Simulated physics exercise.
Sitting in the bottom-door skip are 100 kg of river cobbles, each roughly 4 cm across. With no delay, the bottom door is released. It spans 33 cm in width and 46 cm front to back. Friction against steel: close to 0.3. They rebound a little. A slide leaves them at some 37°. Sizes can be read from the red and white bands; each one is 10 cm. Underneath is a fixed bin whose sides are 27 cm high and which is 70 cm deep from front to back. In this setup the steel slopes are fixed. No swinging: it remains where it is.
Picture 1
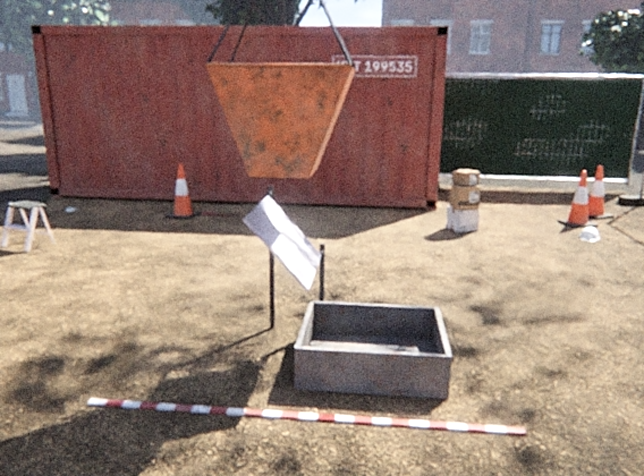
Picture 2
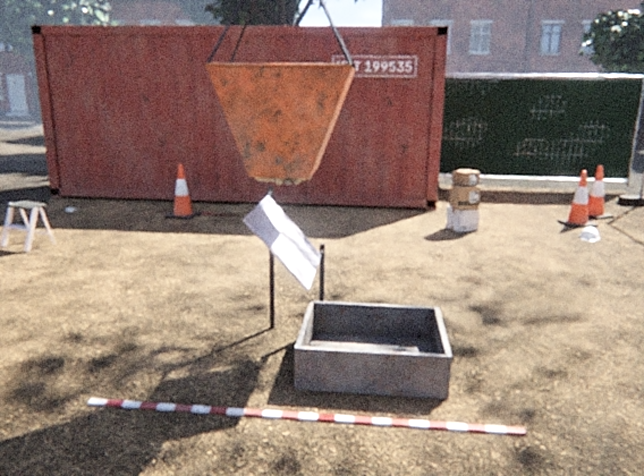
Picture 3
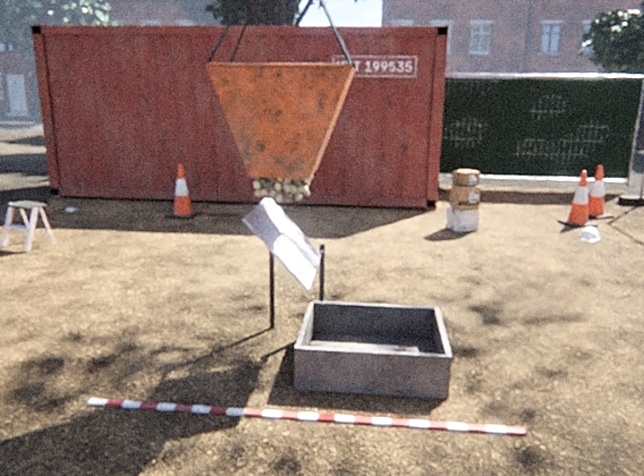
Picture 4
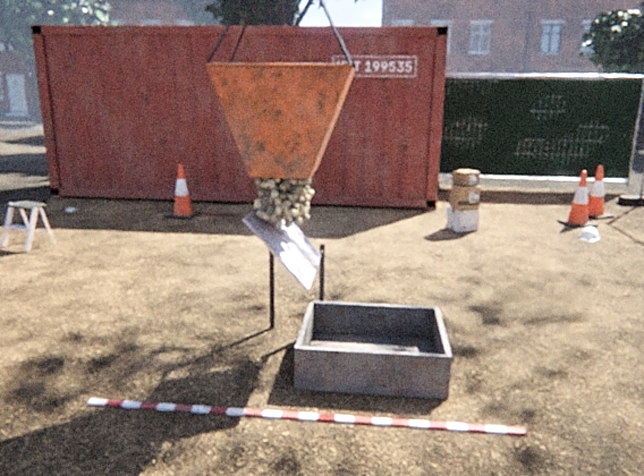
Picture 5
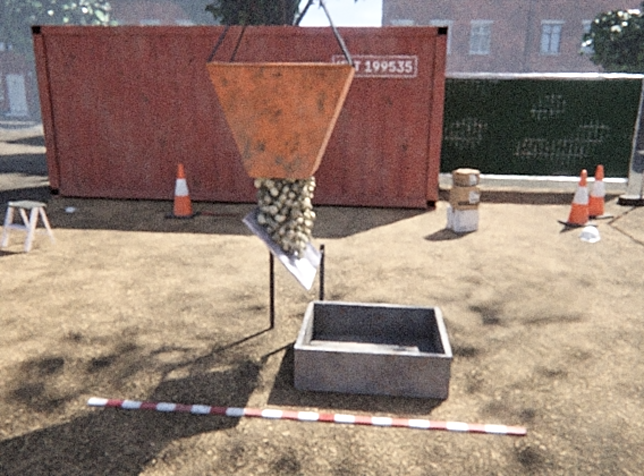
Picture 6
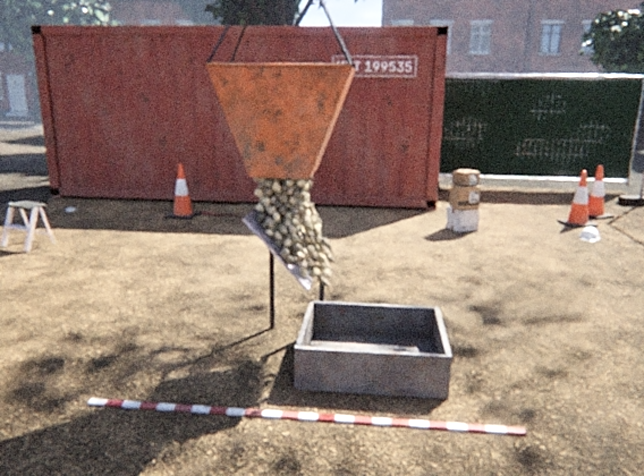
Pale rounded stones pour from a hanging orange skip and slide rightward down a tilted board.
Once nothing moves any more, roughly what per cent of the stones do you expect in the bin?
I would expect about 80 per cent in the bin.
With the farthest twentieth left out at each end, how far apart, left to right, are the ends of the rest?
Around 70 centimetres.
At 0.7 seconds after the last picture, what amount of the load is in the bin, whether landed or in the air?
Near 80 percent at that time.
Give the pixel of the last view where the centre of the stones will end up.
I'd say close to pixel (389, 354).
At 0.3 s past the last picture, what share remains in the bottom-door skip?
Still inside: Roughly 0 percent.
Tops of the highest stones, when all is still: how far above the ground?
Some 22 cm up.
Then, 0.3 s after the last picture, 0 % in the bottom-door skip, 11 % on the steel, 72 % falling or lying in the bin, 16 % falling or lying beside or right of the bin; the stones farthest right are at (428, 358).
Then, 0.7 s after the last picture, 0 % in the bottom-door skip, 80 % falling or lying in the bin, 19 % falling or lying beside or right of the bin; the stones farthest right are at (493, 387).
Then, 1.3 s after the last picture, 0 % in the bottom-door skip, 80 % falling or lying in the bin, 19 % falling or lying beside or right of the bin; the stones farthest right are at (627, 447).
Then, 2.2 s after the last picture, 0 % in the bottom-door skip, 80 % falling or lying in the bin, 19 % falling or lying beside or right of the bin.
Then, 4.1 s after the last picture, 0 % in the bottom-door skip, 80 % in the bin, 19 % beside or right of the bin.
